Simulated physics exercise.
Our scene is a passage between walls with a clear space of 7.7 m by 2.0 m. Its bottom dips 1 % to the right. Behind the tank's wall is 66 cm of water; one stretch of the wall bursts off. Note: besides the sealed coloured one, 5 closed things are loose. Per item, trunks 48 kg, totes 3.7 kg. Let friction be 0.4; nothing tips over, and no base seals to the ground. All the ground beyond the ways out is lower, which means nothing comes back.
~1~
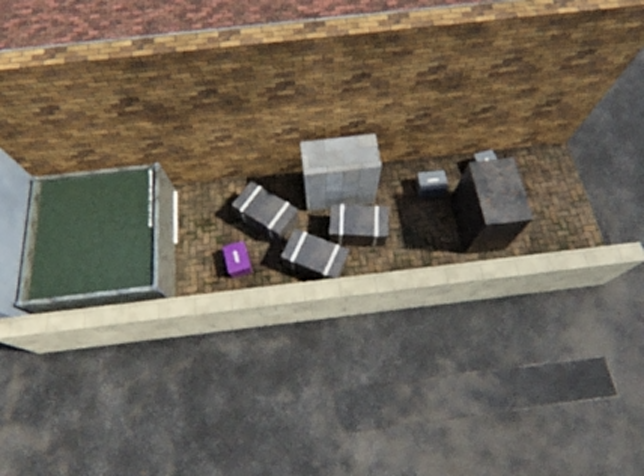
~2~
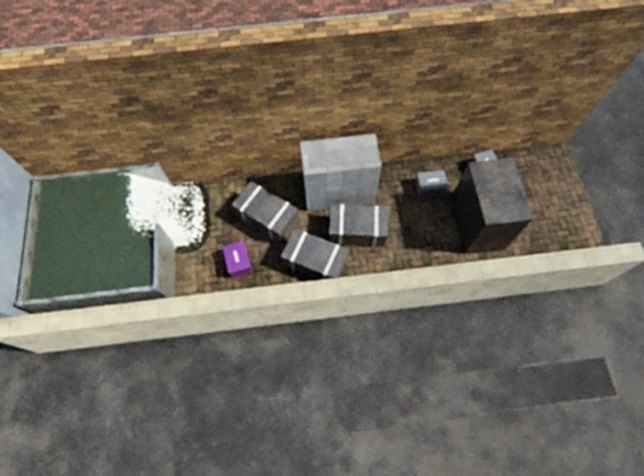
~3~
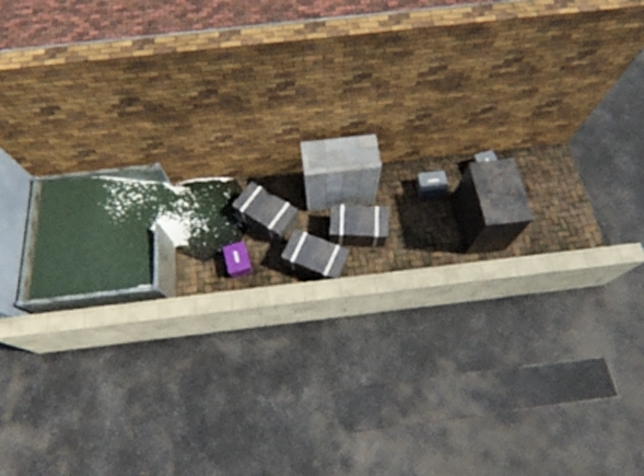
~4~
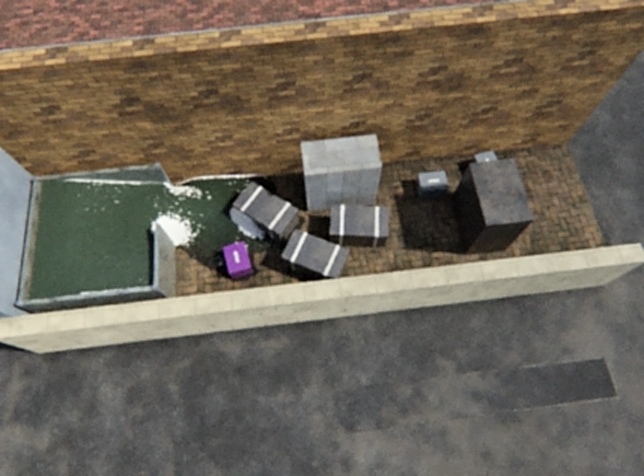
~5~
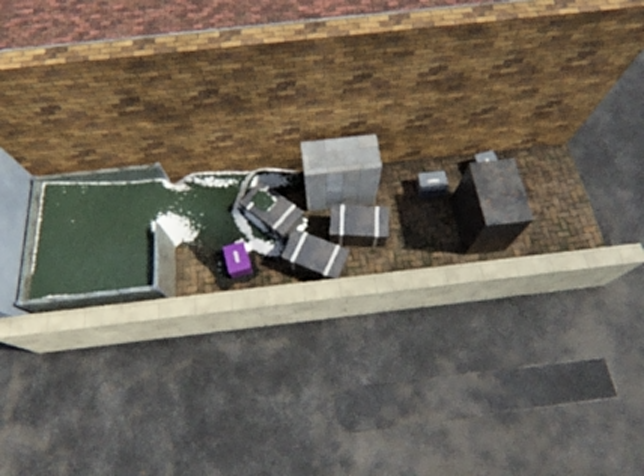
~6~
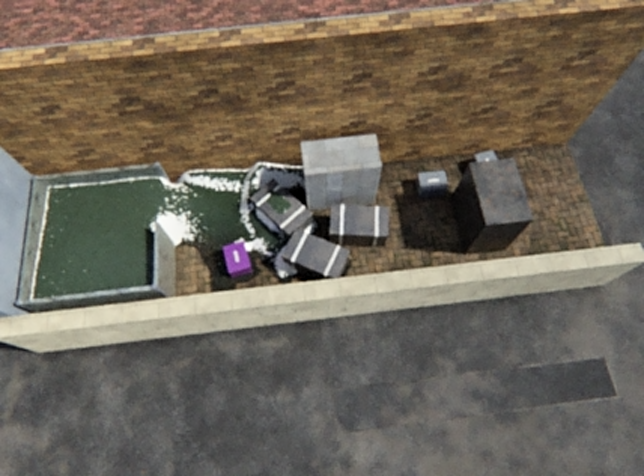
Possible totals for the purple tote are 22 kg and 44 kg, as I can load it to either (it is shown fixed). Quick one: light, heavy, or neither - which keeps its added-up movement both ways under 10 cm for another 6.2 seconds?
Prediction: The modest load is sufficient.
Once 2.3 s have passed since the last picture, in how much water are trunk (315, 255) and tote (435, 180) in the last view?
First about 17 cm, second about 7 cm.
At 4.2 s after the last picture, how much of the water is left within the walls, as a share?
About 88 in a hundred parts of the water.
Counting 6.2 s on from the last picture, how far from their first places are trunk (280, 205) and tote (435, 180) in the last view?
The first is 200 cm off, the second is washed out.
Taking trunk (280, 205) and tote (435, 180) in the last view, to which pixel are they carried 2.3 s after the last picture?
Near (337, 266) and (457, 171).
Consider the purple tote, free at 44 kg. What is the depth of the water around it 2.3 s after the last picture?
Something like 7 centimetres.
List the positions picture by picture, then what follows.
In the first picture, the purple tote at (236, 257), on the bottom; 2.6 m2 under water; 0 of 6 have shifted.
In the second picture, the purple tote at (236, 257) rests on the ground; 3.2 m2 under water; 0 of 6 have shifted.
In the third picture, the purple tote at (236, 257), on the bottom; 3.8 m2 under water; 0 of 6 have shifted.
In the fourth picture, the purple tote at (237, 257), on the bottom; water covers 4.3 m2; 0 of 6 have shifted.
In the fifth picture, the purple tote at (236, 257) rests on the ground; 4.7 m2 under water; 1 of 6 have shifted.
In the sixth picture, the purple tote at (236, 257) rests on the ground; water covers 5.2 m2; 1 of 6 have shifted.
Then, 0.6 s after the last picture the purple tote would be 0 cm from its start with 22 kg and 0 cm from its start with 44 kg; 3 cm of water round it then.
Then, 2.3 s after the last picture the purple tote would be 0 cm from its start with 22 kg and 0 cm from its start with 44 kg; 7 cm of water round it then.
Then, 4.2 s after the last picture the purple tote would be 0 cm from its start with 22 kg and 0 cm from its start with 44 kg; 7 cm of water round it then.
Then, 6.2 s after the last picture the purple tote would be 0 cm from its start with 22 kg and 0 cm from its start with 44 kg; 8 cm of water round it then.
